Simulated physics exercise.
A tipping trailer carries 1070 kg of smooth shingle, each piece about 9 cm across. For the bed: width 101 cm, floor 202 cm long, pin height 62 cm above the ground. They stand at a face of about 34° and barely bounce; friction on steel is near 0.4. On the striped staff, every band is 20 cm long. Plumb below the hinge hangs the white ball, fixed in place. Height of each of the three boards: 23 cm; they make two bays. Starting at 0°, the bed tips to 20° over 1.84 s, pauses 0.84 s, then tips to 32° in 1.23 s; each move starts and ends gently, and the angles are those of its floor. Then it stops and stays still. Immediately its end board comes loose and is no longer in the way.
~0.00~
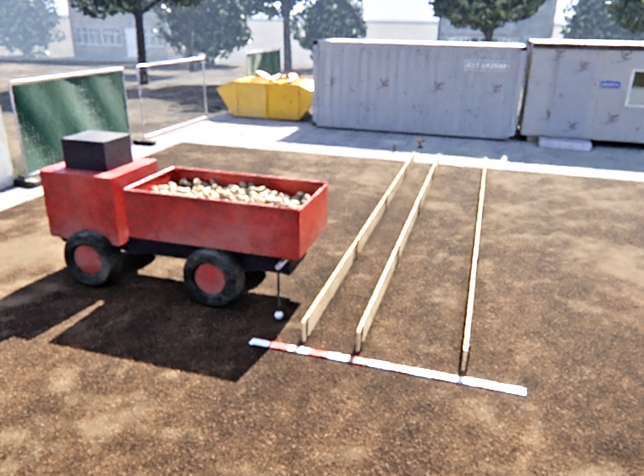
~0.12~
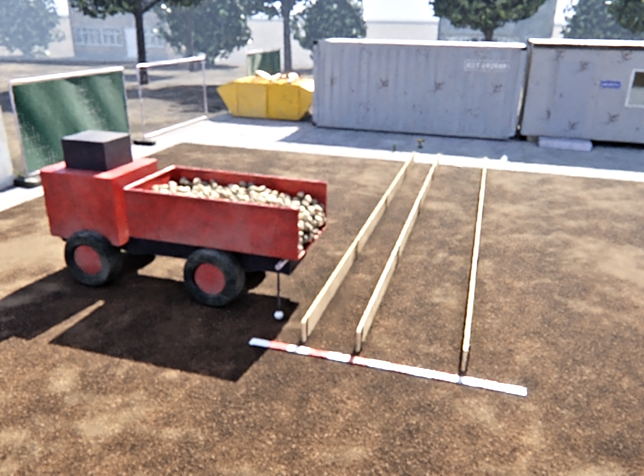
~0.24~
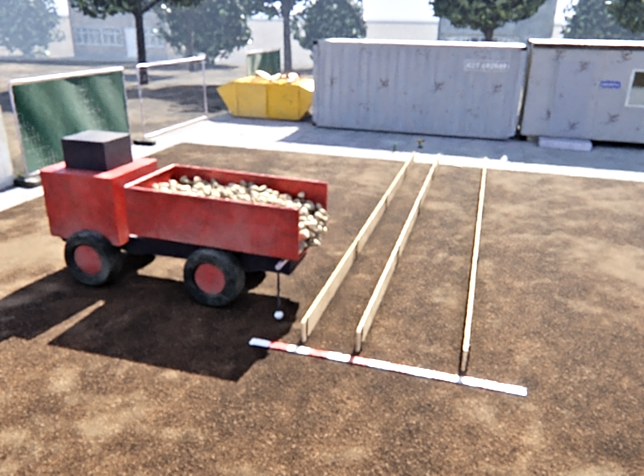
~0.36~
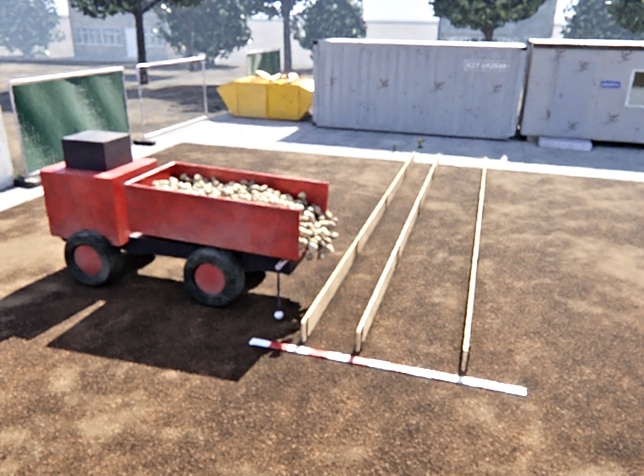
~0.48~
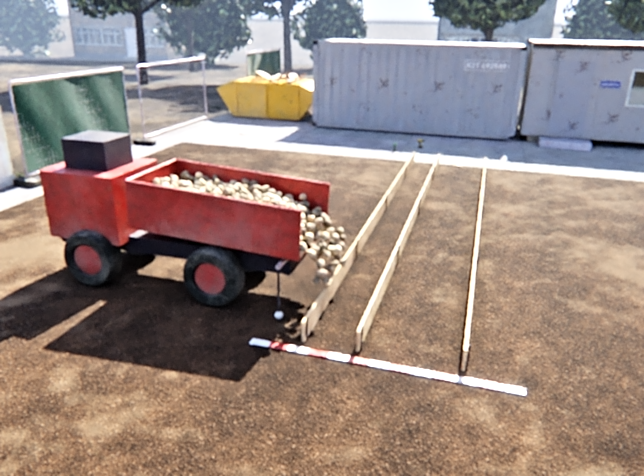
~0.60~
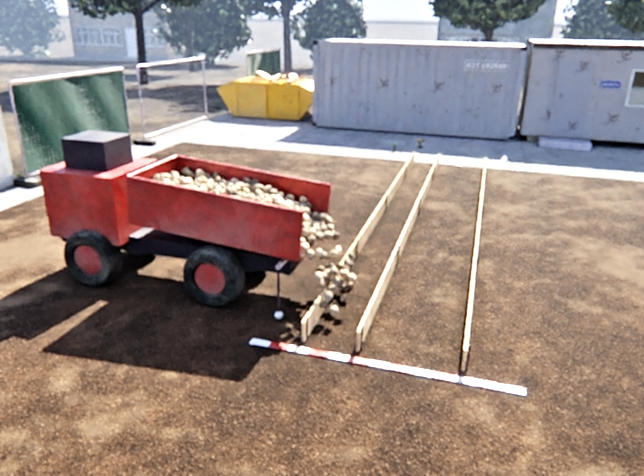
In this clip, a red trailer loaded with pale rounded stones stands beside three upright boards on brown ground; its bed tilts slightly as stones slide out of the right end and drop around the nearest board.
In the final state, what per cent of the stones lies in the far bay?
Roughly 20 per cent lies there.
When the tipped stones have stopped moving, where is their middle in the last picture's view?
Roughly at pixel (348, 295).
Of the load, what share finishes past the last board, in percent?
Around 0 per cent of the load ends up there.
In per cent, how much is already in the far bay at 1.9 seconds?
0 per cent, give or take.
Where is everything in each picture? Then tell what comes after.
In the first picture, the bed is at 0°, its lip at (298, 260); the top of the load is at (244, 192).
In the second picture, lip at (298, 260), floor tilted 0°, highest stones at (237, 190); the stones move at 0.1 m/s on average.
In the third picture, the bed is at 1°, its lip at (299, 260); the top of the load is at (238, 189); 2 % has left.
In the fourth picture, the bed is at 2°, its lip at (299, 260); the top of the load is at (221, 187); 3 % has left.
In the fifth picture, the bed is at 3°, its lip at (299, 261); the top of the load is at (188, 181); 4 % has left.
In the sixth picture, lip at (299, 261), floor tilted 5°, highest stones at (179, 177); 5 % has left.
After 1.4 s the floor is at 17°; 83 % in the bed, 5 % short of the bays, 12 % in the near bay; the foremost stones are at (371, 300).
After 1.9 s the floor is at 20°; 67 % in the bed, 7 % short of the bays, 25 % in the near bay; the foremost stones are at (373, 295).
After 4.4 s the floor is at 32°; 0 % in the bed, 25 % short of the bays, 58 % in the near bay, 17 % in the far bay; the foremost stones are at (451, 316).
After 7.3 s the floor is at 32°; 0 % in the bed, 27 % short of the bays, 55 % in the near bay, 18 % in the far bay; the foremost stones are at (452, 317).
